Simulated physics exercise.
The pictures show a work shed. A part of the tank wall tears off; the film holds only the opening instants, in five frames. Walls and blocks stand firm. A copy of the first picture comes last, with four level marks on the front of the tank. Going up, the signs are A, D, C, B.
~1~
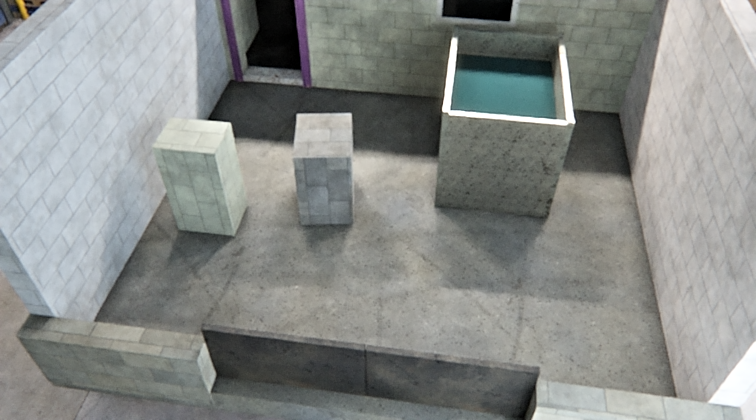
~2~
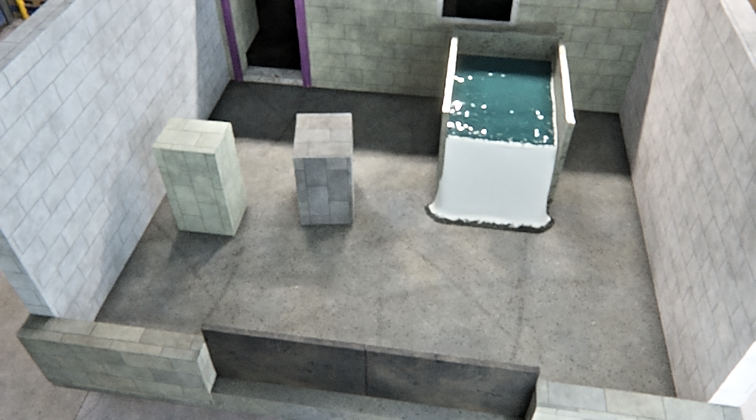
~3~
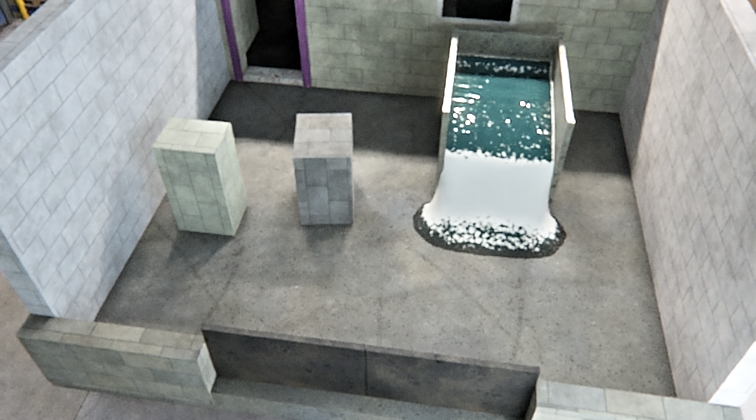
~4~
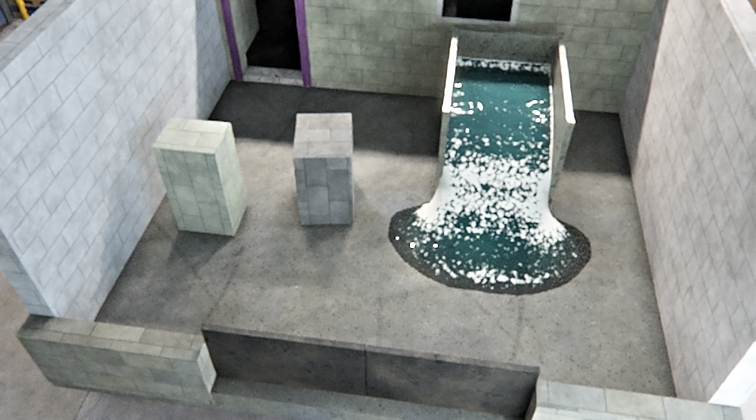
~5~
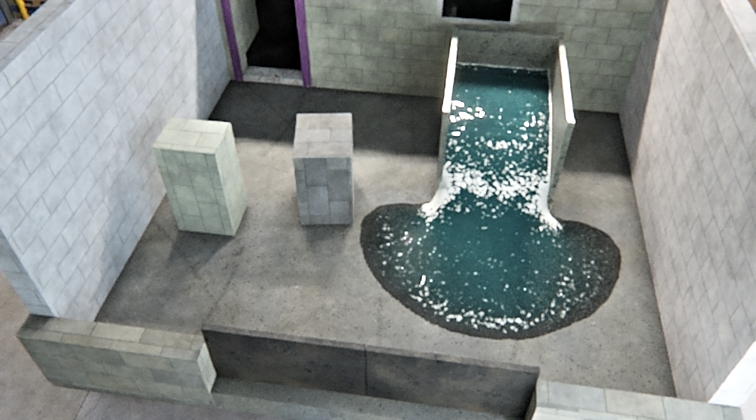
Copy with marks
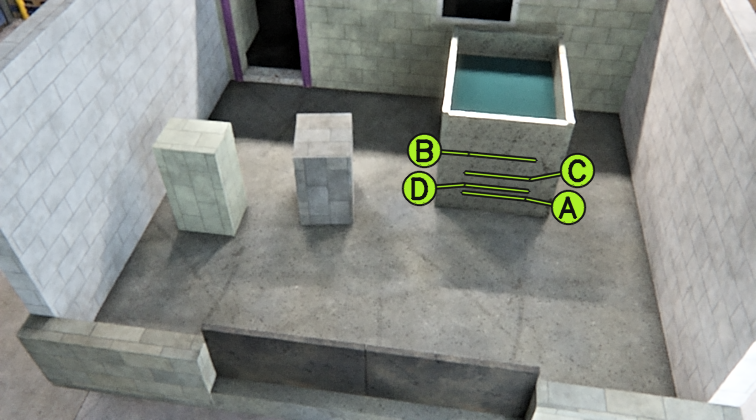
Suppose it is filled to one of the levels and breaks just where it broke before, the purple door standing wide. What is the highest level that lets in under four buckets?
I would pick level B.
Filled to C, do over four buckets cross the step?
No, that is safe.
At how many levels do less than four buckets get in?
All of the four.
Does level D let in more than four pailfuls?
No.
In lime, A at (494, 195); B at (501, 157); C at (497, 176); D at (495, 188); from the bottom up A, D, C, B.
With A, nothing gets over.
With B, a bucket or two gets in.
With C, nothing gets over.
With D, nothing gets over.
